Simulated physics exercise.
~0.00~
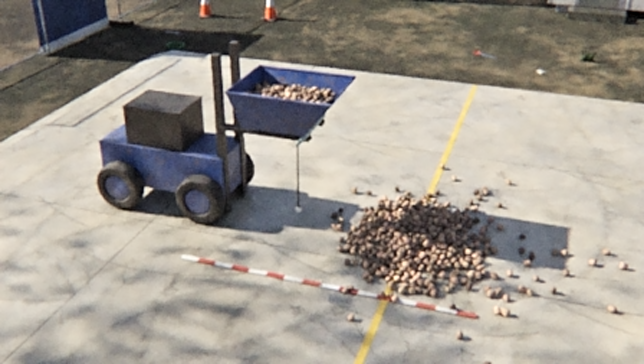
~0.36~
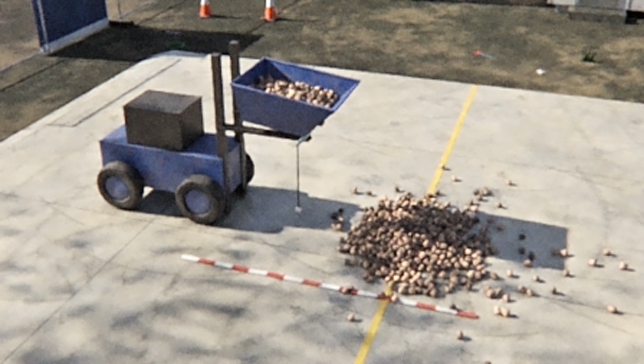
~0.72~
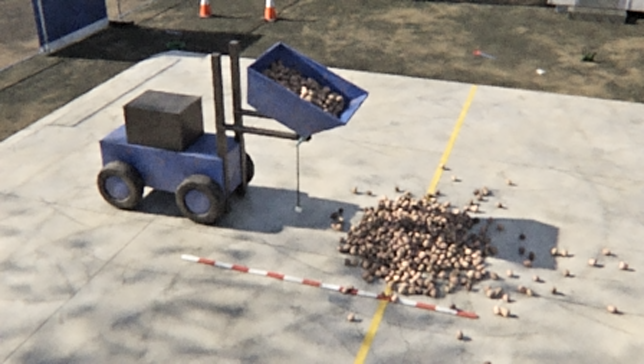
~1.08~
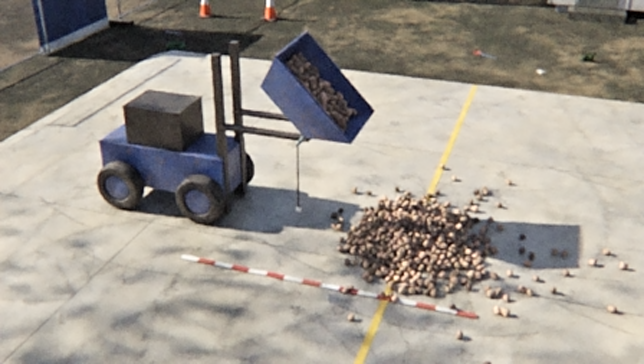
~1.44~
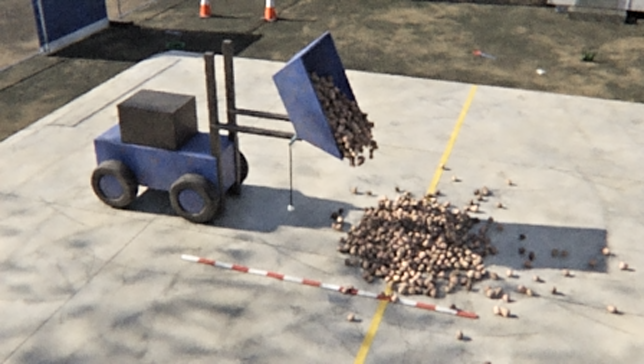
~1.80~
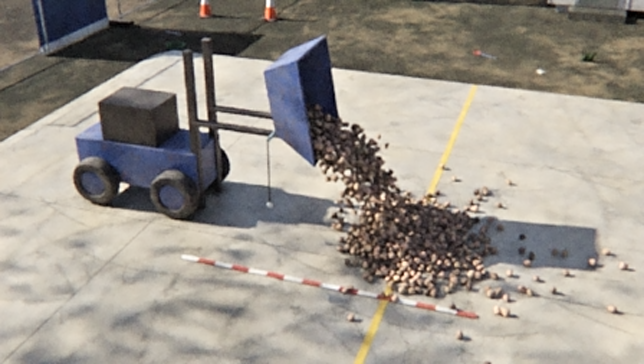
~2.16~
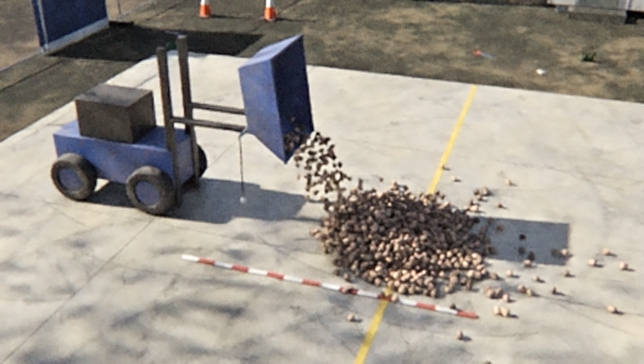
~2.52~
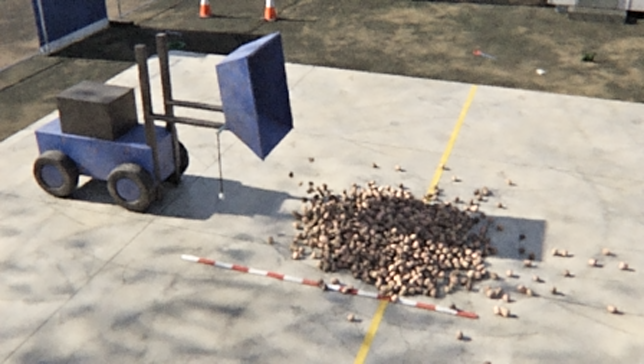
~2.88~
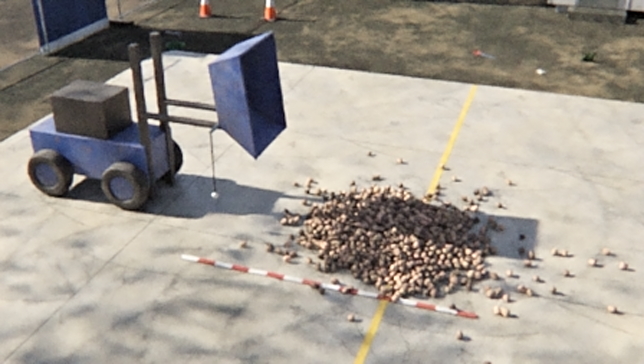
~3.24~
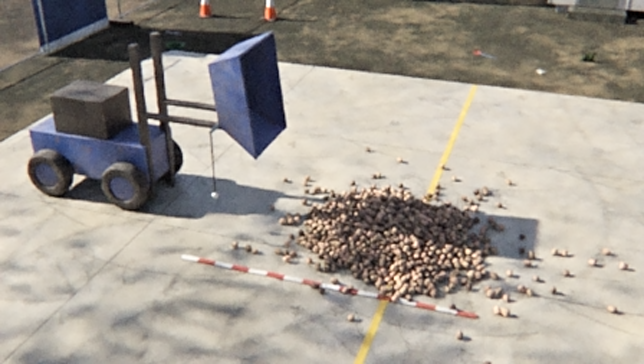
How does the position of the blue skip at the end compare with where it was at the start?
At the end the skip is further to the left than it was at the start, since the machine has backed away from the heap.
